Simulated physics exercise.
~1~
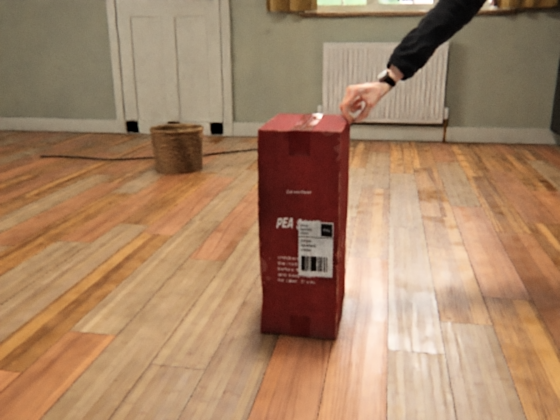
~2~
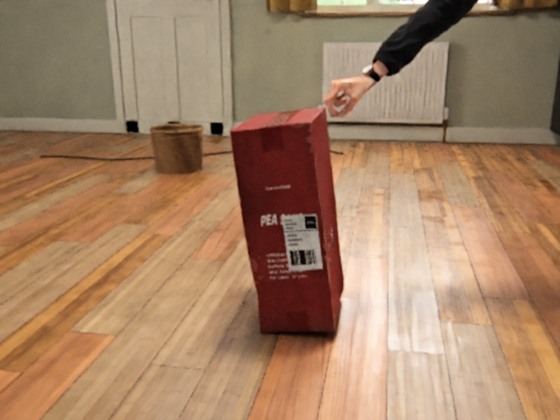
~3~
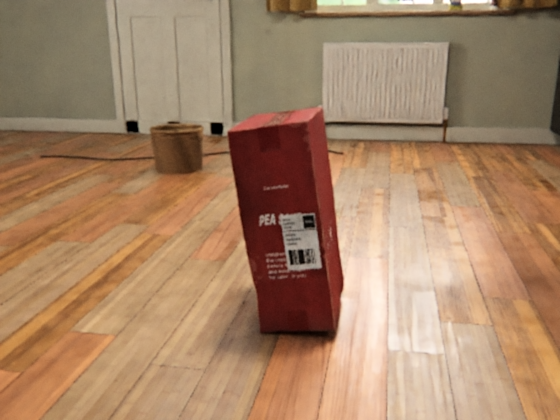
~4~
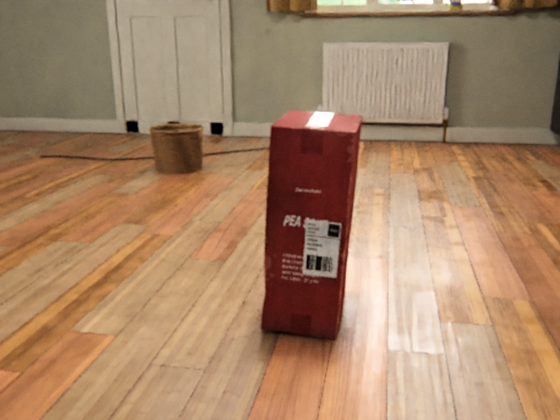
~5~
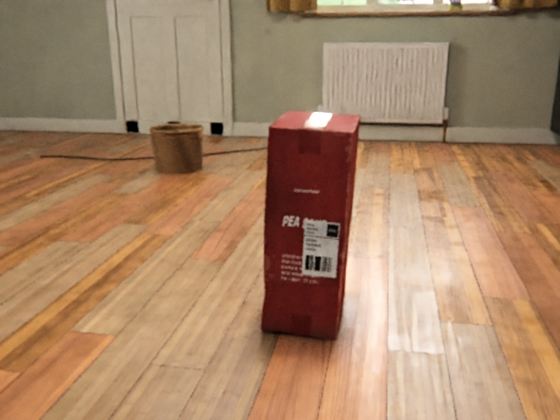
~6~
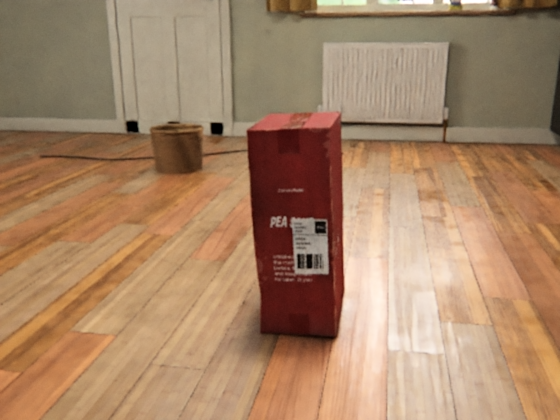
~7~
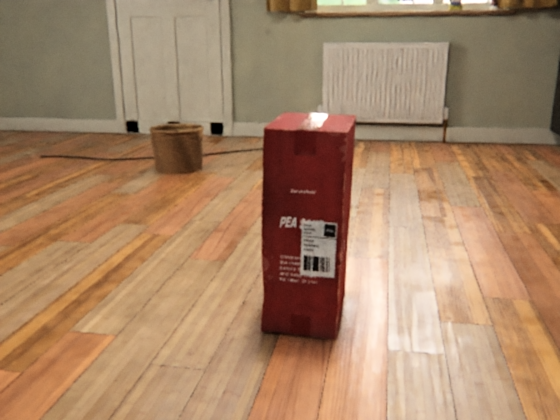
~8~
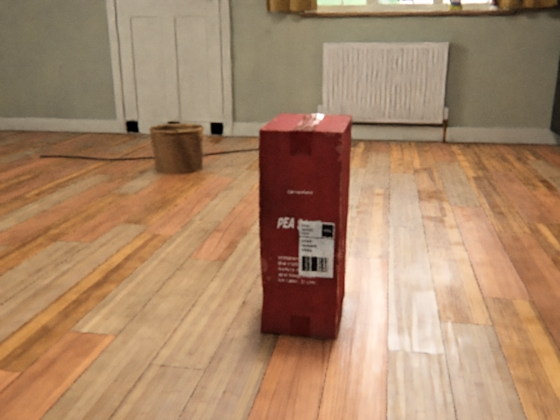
Tall red box rocking left and right on a wooden floor after a hand shoves its top, then settling upright.
